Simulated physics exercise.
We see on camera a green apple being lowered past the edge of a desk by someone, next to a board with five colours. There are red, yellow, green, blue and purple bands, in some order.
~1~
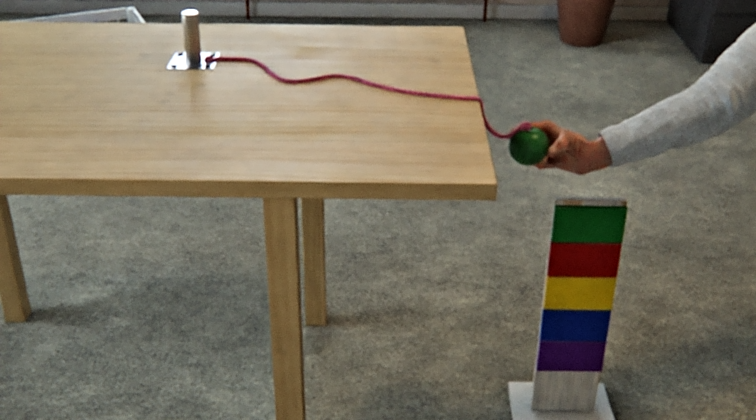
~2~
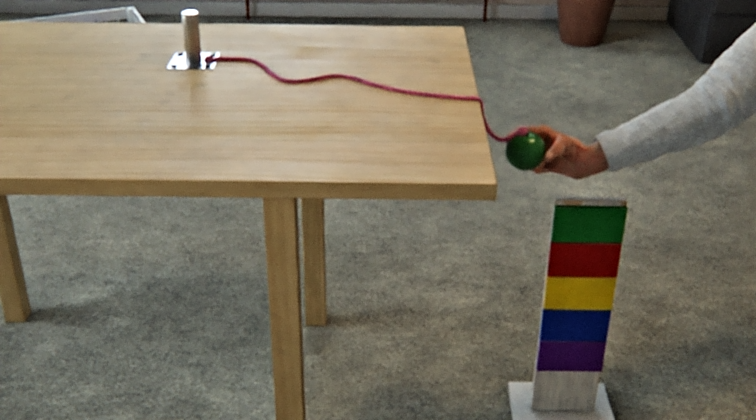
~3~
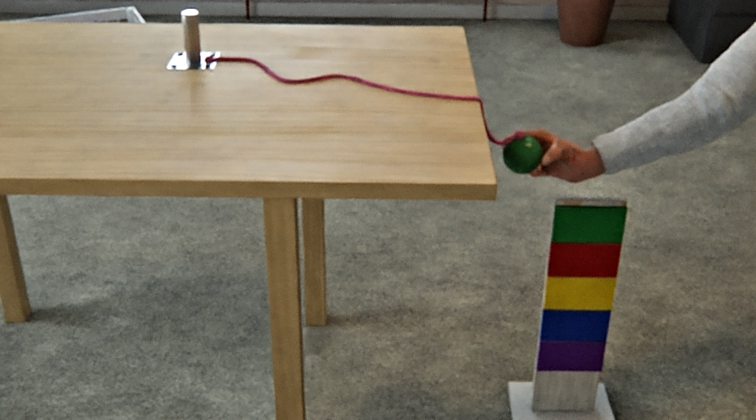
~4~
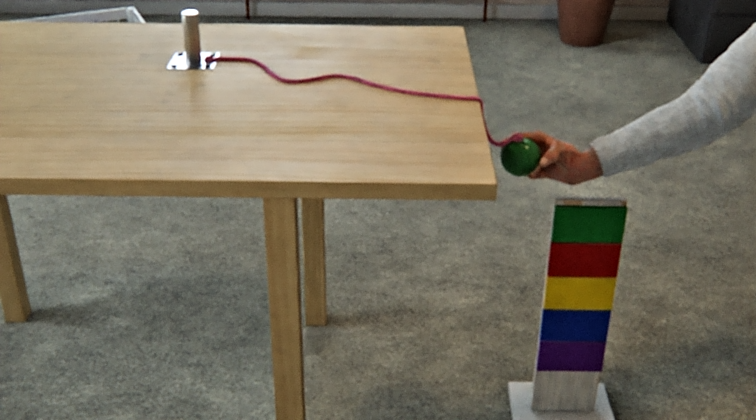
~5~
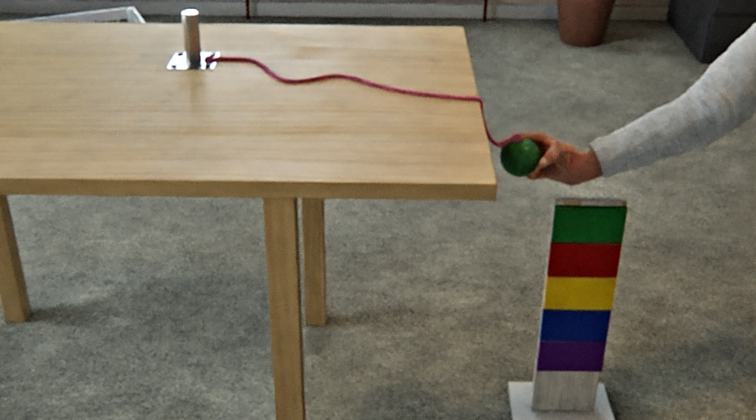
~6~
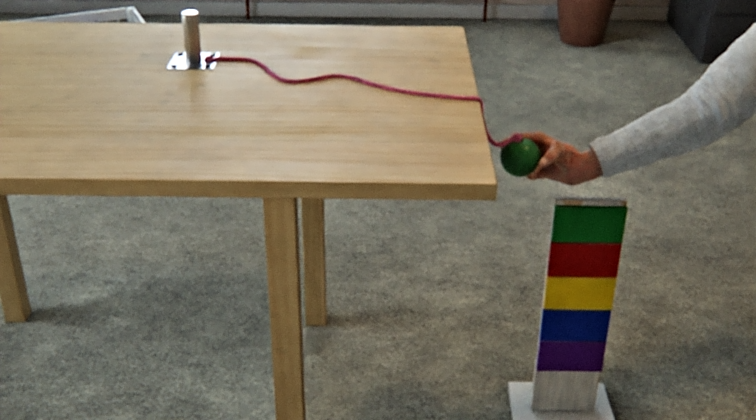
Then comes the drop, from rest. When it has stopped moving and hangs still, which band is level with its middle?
Green.
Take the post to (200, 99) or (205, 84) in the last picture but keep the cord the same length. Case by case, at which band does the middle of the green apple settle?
First try: Red; second try: Red.
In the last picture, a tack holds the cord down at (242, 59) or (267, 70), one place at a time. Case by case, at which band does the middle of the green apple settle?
Going through them one at a time, the answers are green; green.
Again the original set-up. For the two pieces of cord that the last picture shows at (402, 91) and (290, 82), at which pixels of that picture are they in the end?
Around (441, 84), then around (320, 72).
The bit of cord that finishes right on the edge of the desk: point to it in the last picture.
It's near (442, 96) in the last picture.
Soon after, apple near (464, 206); level with green.
Then, apple near (492, 211); level with green.
At rest, apple near (466, 213); level with green. Its middle rests at the green band.
